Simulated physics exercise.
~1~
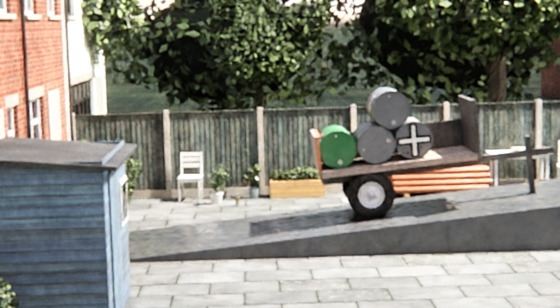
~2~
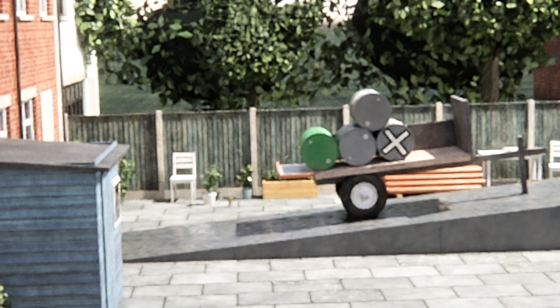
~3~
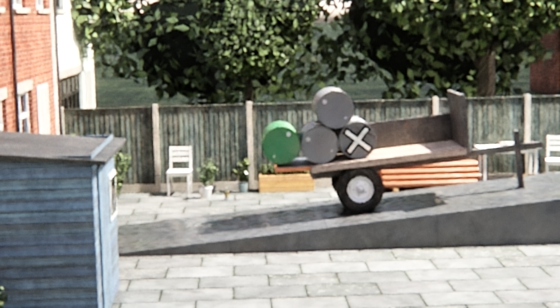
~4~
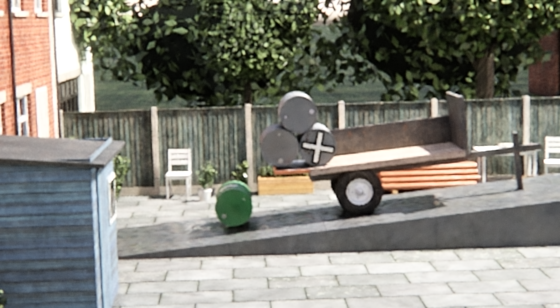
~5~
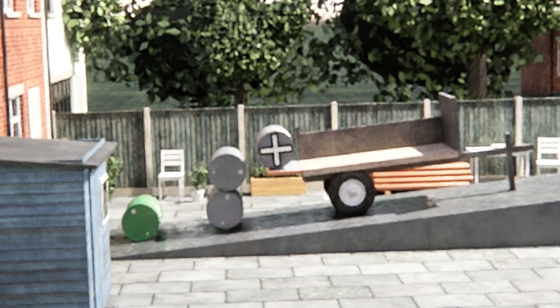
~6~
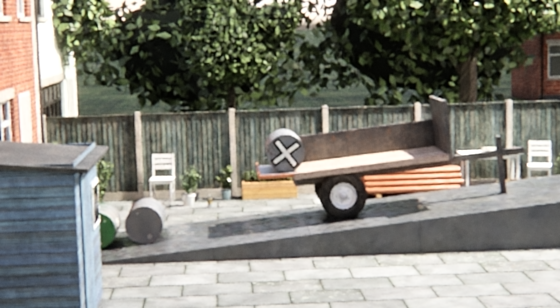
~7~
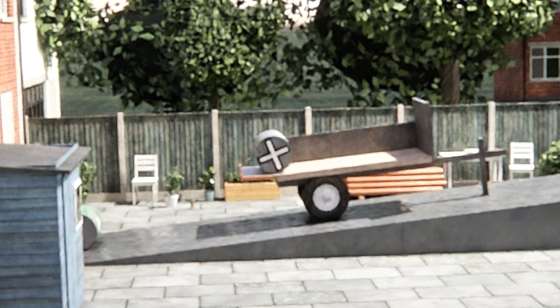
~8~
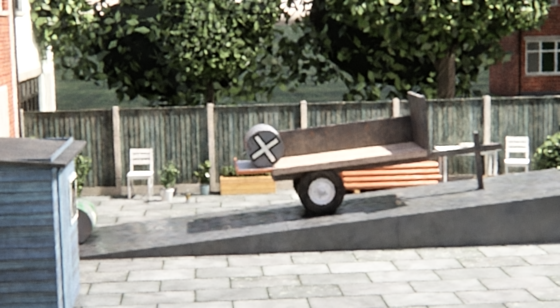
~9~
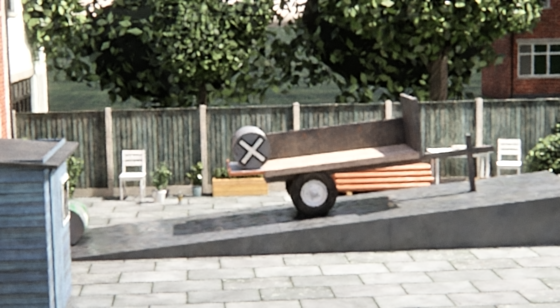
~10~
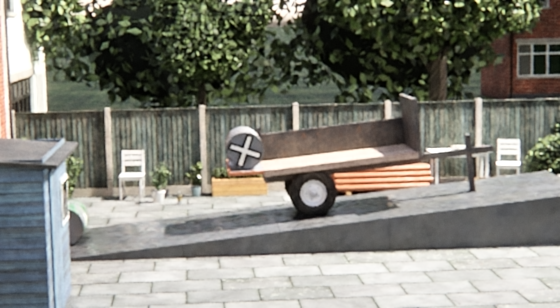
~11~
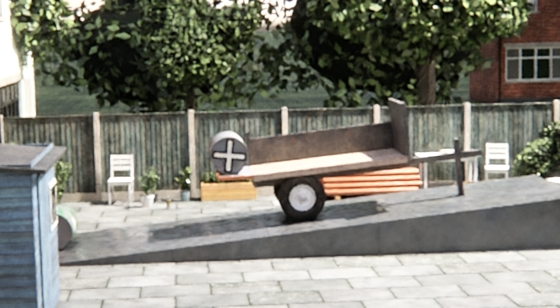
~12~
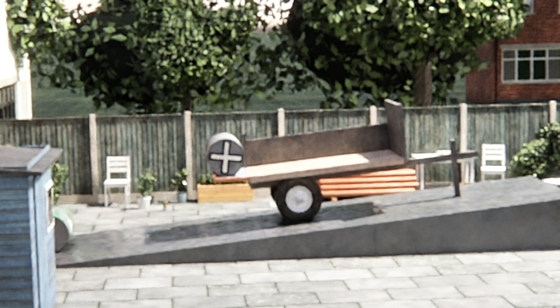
In a fenced yard, the back of a sloping trailer dropped open and its stacked drums rolled left, the green one falling off first and two gray ones following down the ramp, while the drum marked with a cross stayed at the trailer's end.
